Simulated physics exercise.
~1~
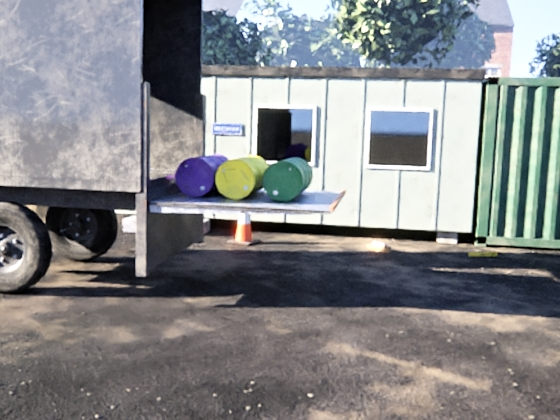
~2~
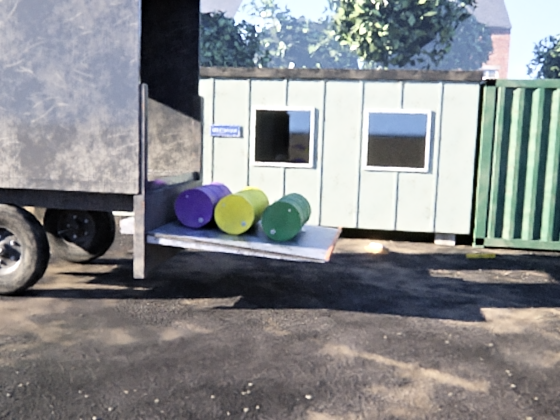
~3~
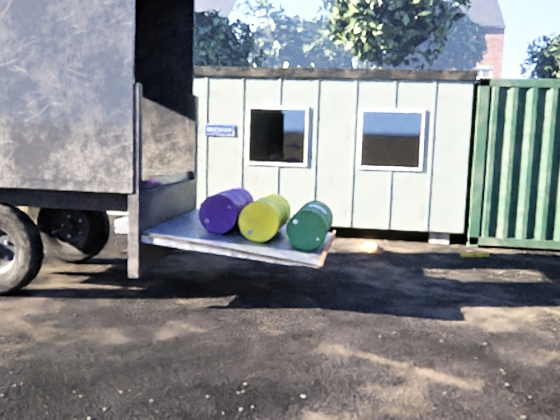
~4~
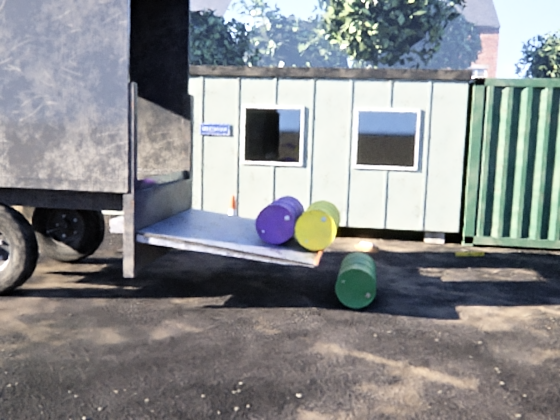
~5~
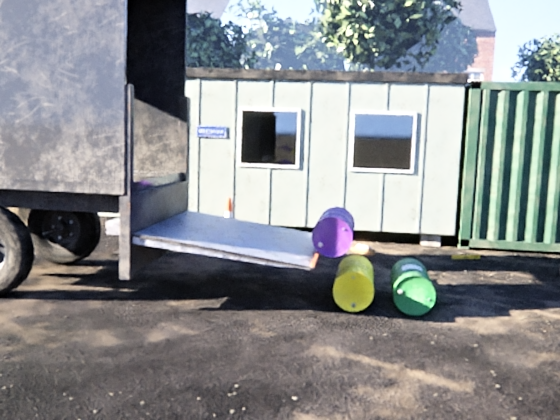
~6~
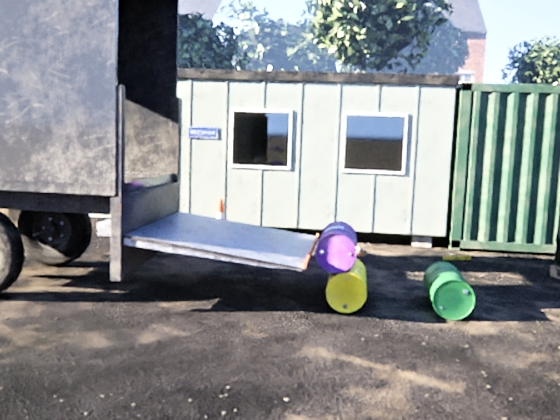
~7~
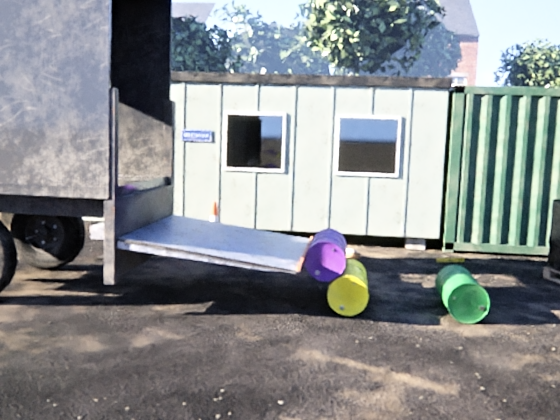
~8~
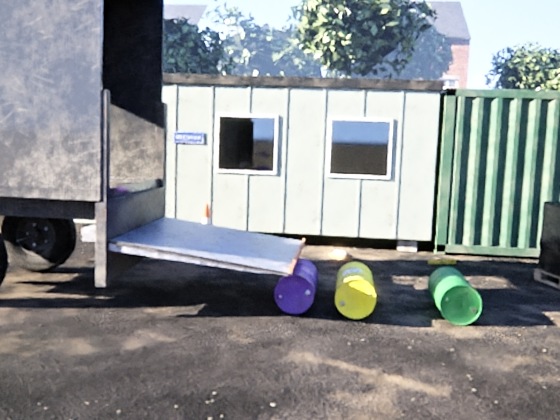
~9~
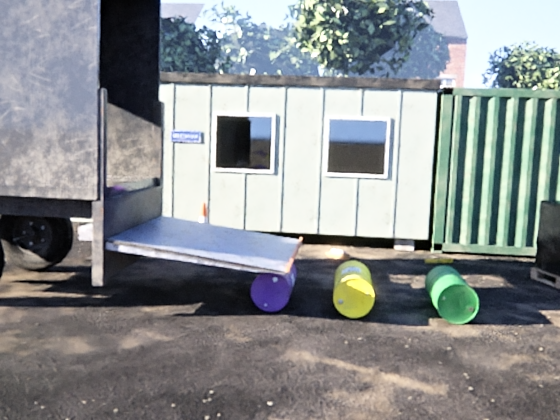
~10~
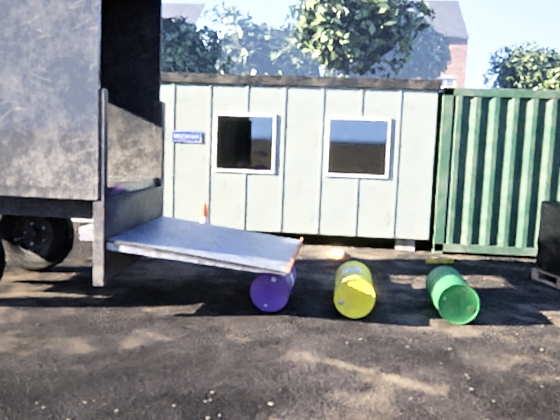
A truck's lift plate lowers and tilts, and three colored drums roll off onto the ground.
